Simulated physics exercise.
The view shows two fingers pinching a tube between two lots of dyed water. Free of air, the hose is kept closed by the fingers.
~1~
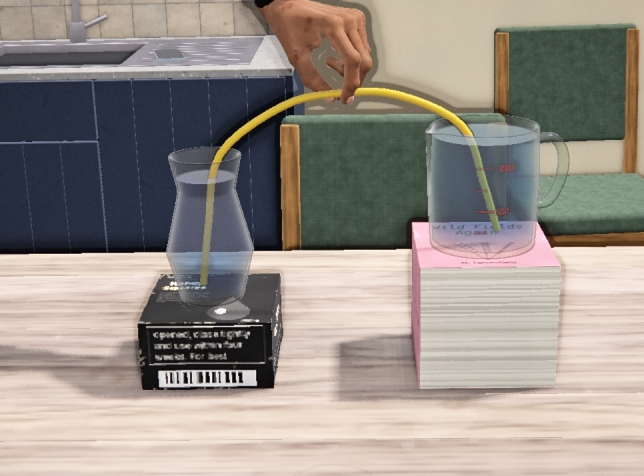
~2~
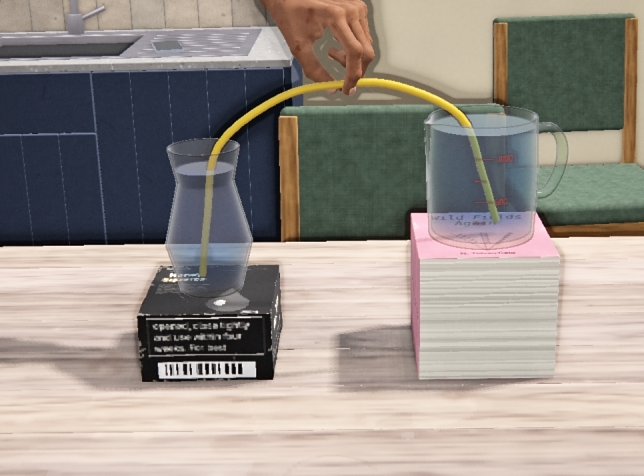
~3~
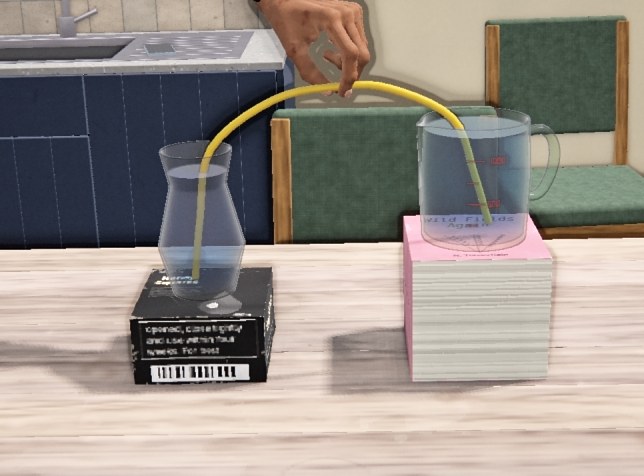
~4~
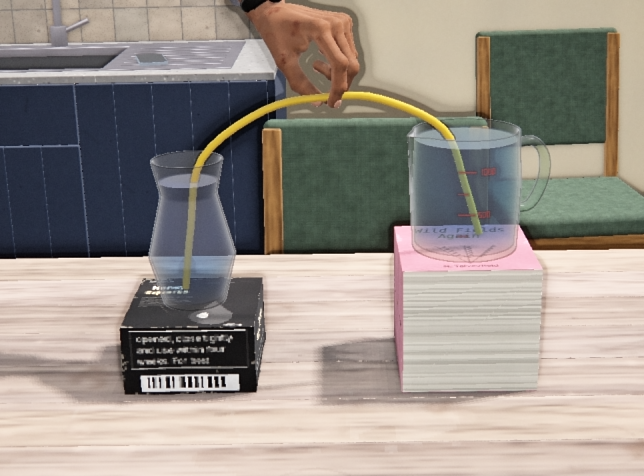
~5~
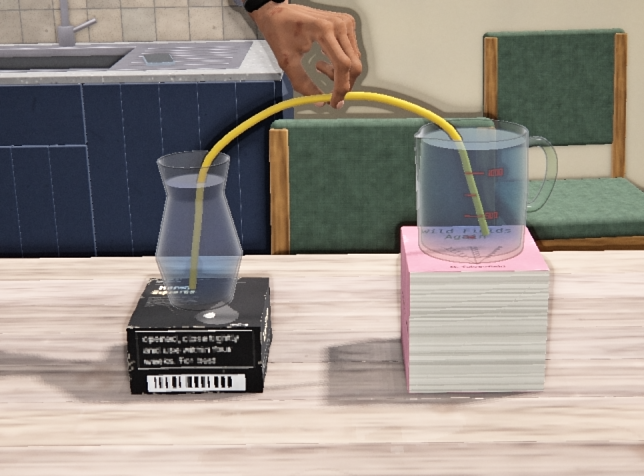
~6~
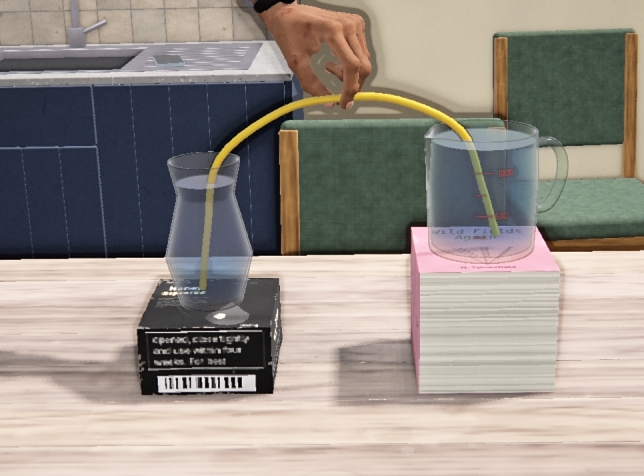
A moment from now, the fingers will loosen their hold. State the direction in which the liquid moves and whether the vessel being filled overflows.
Answer. Dyed water goes: Towards the left; receiving: Does overflow.
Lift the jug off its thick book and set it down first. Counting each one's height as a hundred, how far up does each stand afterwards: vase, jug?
Once things settle, the first sits at 30 percent and the second at 100 percent.
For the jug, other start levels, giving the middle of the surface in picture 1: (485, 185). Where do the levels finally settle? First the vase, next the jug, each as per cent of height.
80 % and 50 %, in that order.
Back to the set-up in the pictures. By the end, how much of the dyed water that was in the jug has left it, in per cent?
As I figure it, 15 per cent of the contents.
Next, the vase is nearly full; the jug is nearly full.
After that, the vase is full to the brim; the jug is about three quarters full; the lower one has run over.
Finally, the vase is full to the brim; the jug is about three quarters full; the lower one has run over; the two surfaces are level.
